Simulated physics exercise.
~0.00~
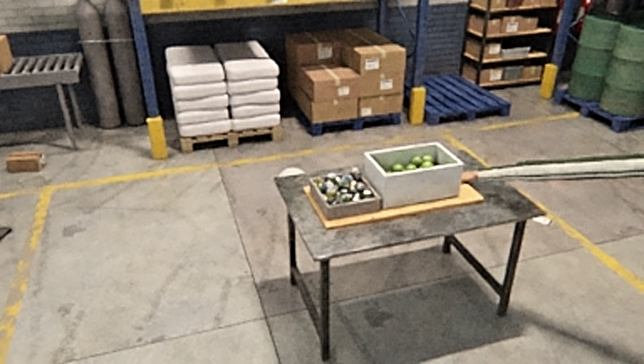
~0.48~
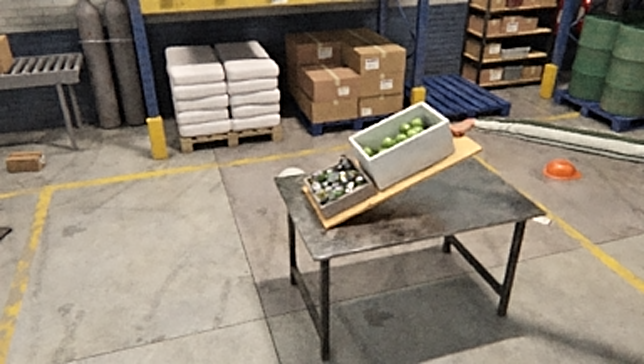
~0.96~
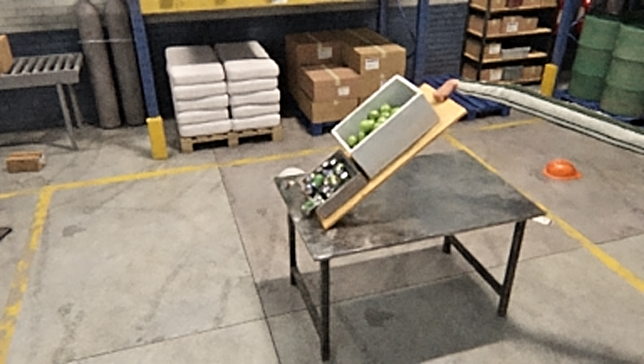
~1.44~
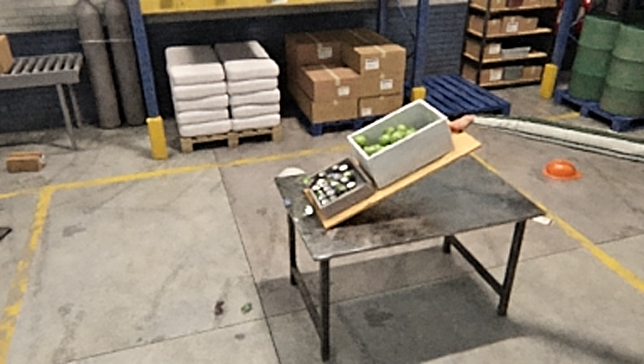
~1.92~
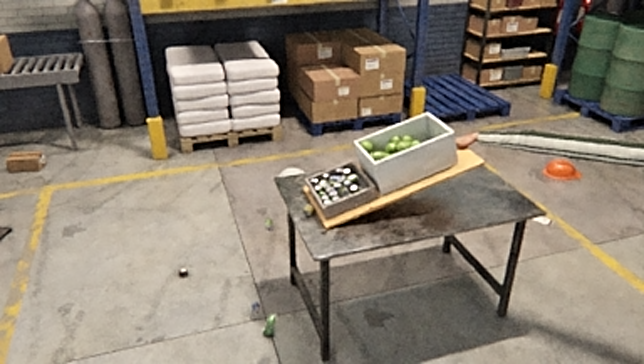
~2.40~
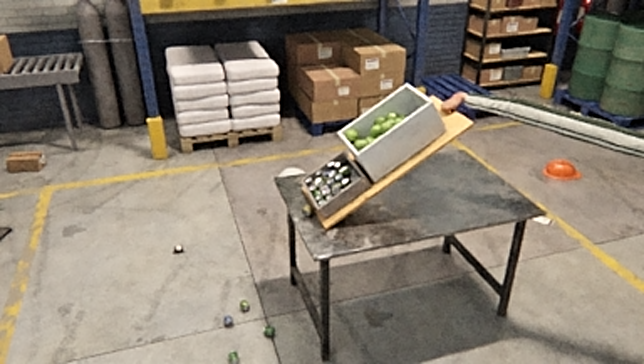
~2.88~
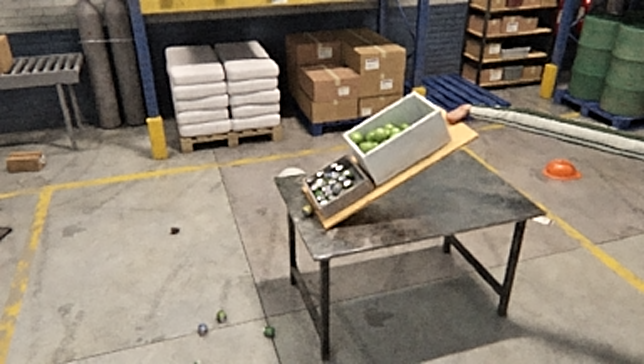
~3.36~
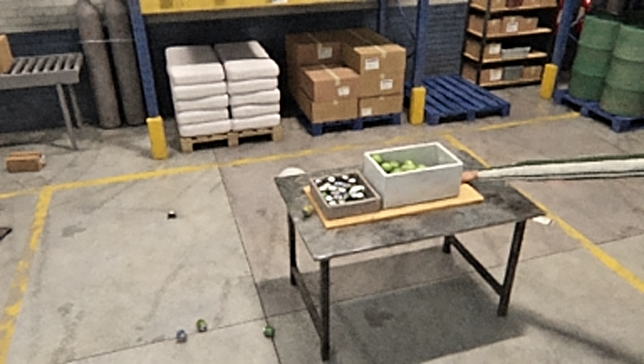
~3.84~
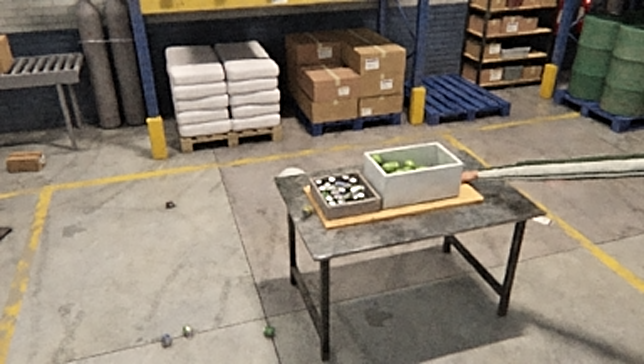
A tilting board spills a few small cans onto the floor before settling flat, apples still inside their tub.
